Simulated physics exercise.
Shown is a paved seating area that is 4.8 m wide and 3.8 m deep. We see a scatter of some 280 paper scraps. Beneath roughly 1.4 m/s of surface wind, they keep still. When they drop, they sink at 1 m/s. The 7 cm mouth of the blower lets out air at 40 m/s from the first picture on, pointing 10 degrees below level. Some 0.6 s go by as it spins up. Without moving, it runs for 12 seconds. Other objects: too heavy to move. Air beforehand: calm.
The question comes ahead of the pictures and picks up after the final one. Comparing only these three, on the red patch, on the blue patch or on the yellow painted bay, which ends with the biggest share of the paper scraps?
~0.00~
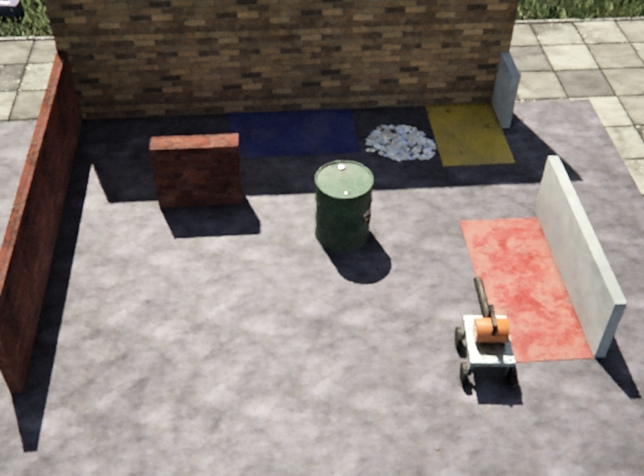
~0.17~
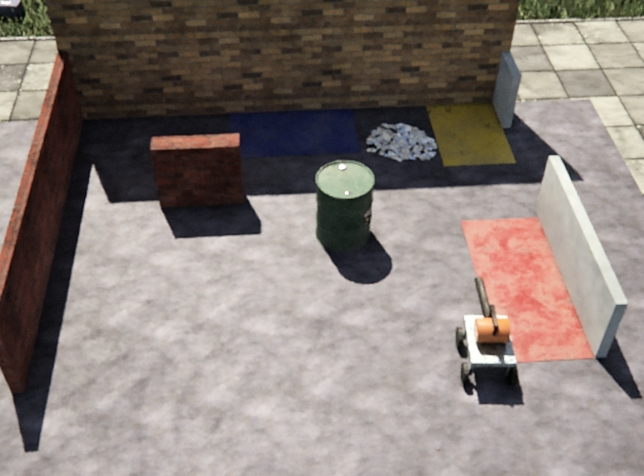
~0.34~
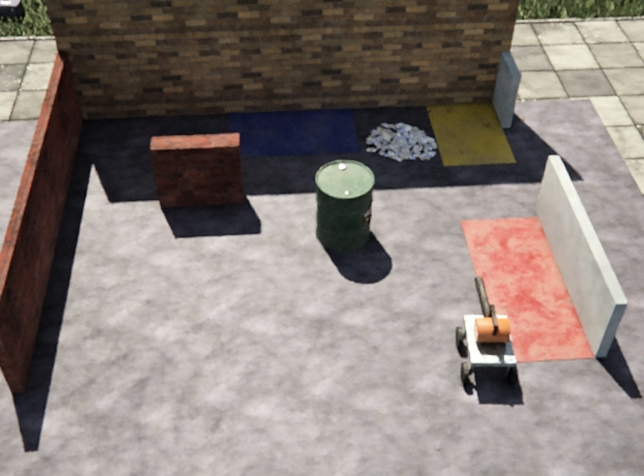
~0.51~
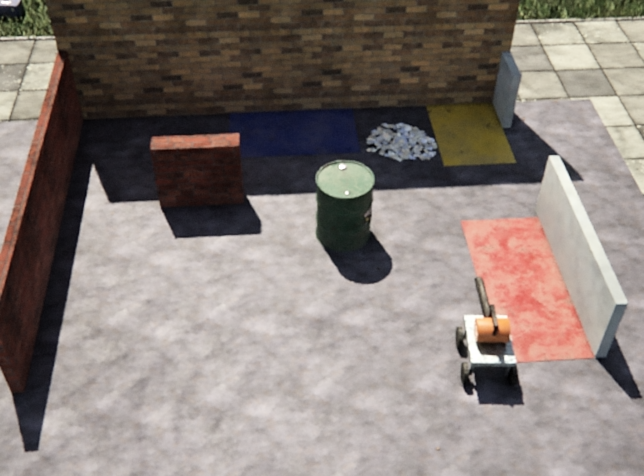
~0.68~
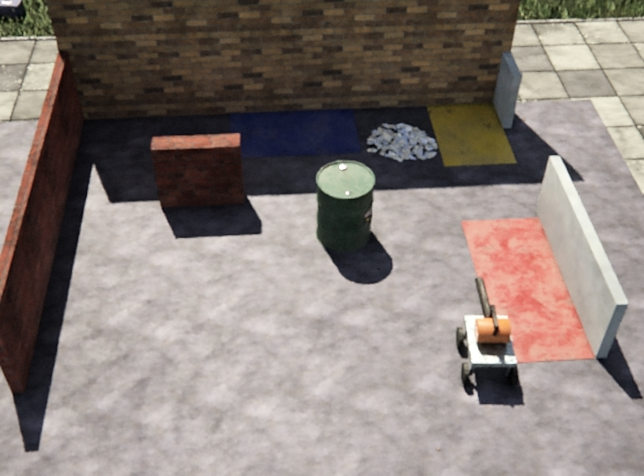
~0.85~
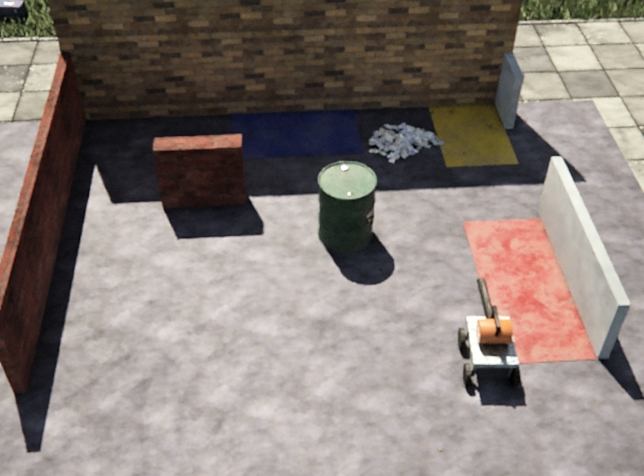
The biggest share goes to the blue one.
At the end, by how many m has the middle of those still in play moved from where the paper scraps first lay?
I'd say around 2.0 m.
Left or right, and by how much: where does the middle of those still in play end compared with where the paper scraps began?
The middle ends up further leftward, approx. 2.0 m.
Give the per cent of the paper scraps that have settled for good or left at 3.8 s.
Estimated share: Close to 15 per cent.
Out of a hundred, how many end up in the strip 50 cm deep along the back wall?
Share: Approx. 100 %.
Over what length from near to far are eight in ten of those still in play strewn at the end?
The middle bunch covers about 0.0 m from near to far.
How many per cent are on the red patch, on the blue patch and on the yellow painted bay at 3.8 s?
About 0 per cent red, 90 per cent blue and 1 per cent yellow.
After 2.4 s, 98 % are on the move or not yet settled, 95 % are on the blue patch, 0 % on the red patch and 1 % on the yellow painted bay; the middle of those still in play is near (298, 114).
After 3.8 s, 87 % are on the move or not yet settled, 87 % are on the blue patch, 0 % on the red patch and 1 % on the yellow painted bay; the middle of those still in play is near (265, 114).
After 6.6 s, 72 % are on the move or not yet settled, 69 % are on the blue patch, 0 % on the red patch and 1 % on the yellow painted bay; the middle of those still in play is near (249, 115).
After 12.0 s, at the end, 48 % are on the blue patch, 0 % on the red patch and 1 % on the yellow painted bay; the middle of those still in play is near (232, 115).
